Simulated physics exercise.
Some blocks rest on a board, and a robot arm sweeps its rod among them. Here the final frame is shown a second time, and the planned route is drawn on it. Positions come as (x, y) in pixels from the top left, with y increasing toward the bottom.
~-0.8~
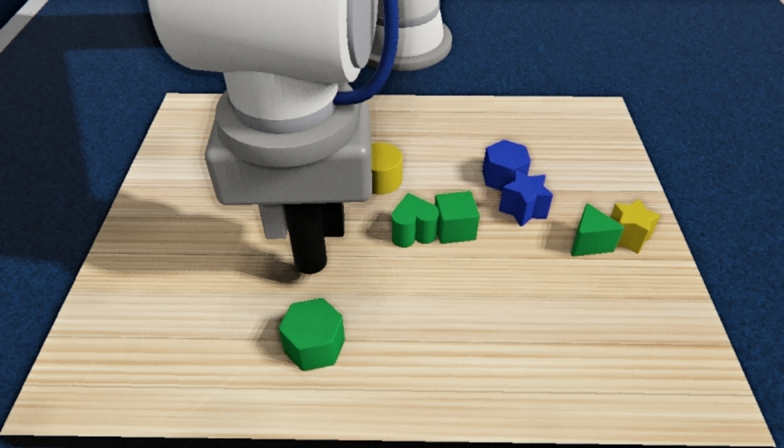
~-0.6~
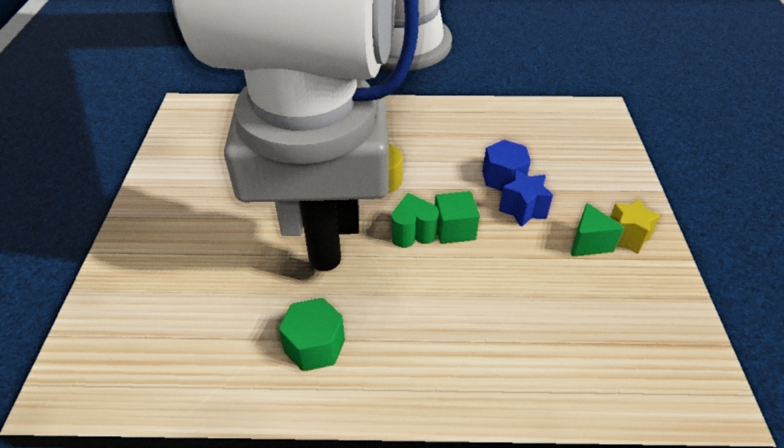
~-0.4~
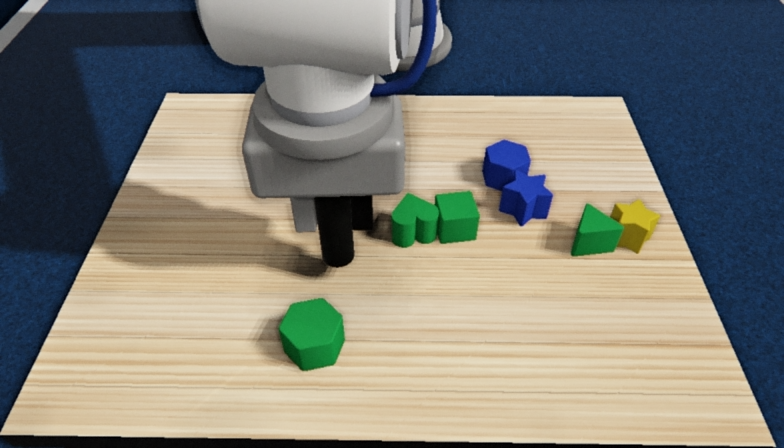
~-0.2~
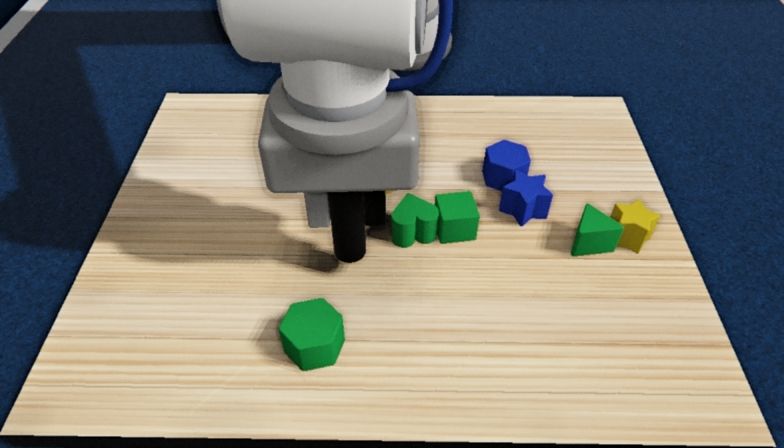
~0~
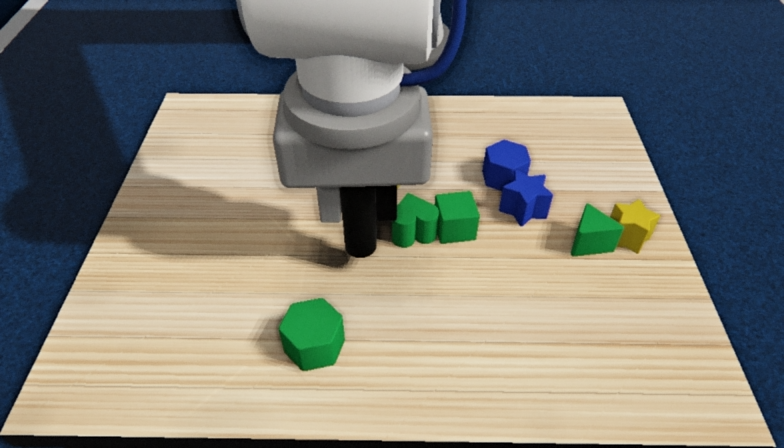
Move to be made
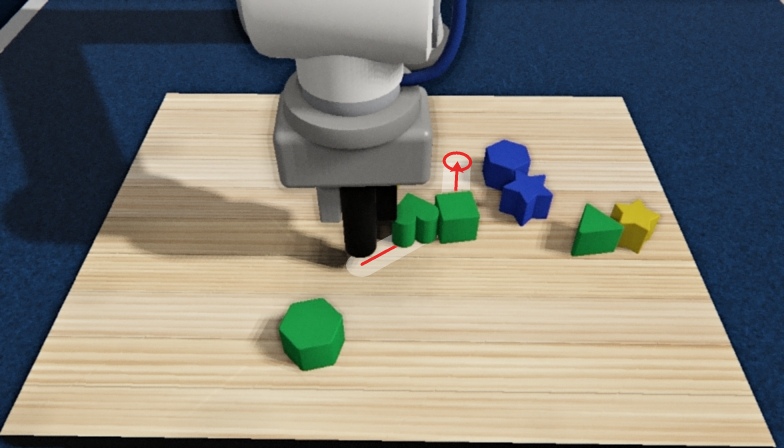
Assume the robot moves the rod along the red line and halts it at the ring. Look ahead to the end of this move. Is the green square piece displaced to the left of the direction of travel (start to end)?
It seems not.
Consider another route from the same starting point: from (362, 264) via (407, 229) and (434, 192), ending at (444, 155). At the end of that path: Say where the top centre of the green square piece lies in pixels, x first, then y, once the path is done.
That would be at about pixel (497, 197).
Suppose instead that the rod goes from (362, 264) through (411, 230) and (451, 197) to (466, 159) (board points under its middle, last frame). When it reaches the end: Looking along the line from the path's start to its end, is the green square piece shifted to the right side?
I believe so.
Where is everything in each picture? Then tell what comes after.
Rod tip (311, 262); block tops, green heart block (414, 209); green square piece (457, 204); blue hexagon (508, 153), in the first picture.
Rod (325, 259); blocks unchanged, in the second picture.
Rod (338, 256); blocks unchanged, in the third picture.
Rod (350, 251); blocks unchanged, in the fourth picture.
Rod (361, 247); green heart block (414, 209); green square piece (457, 204); blue hexagon (508, 153), in the fifth picture.
Path on the board, from (362, 264) over (416, 235) and (454, 201) to (457, 161).
The first path, step by step. One third of the way, rod (417, 217); green heart block (442, 190), turned 15° anticlockwise; green square piece (484, 196), turned 25° clockwise.
Two thirds of the way, rod (456, 183); green heart block (465, 153), turned 50° anticlockwise; green square piece (485, 196), turned 30° clockwise.
At the end, rod (459, 144); green heart block (473, 118), turned 30° anticlockwise; green square piece (485, 196), turned 30° clockwise; blue hexagon in place.
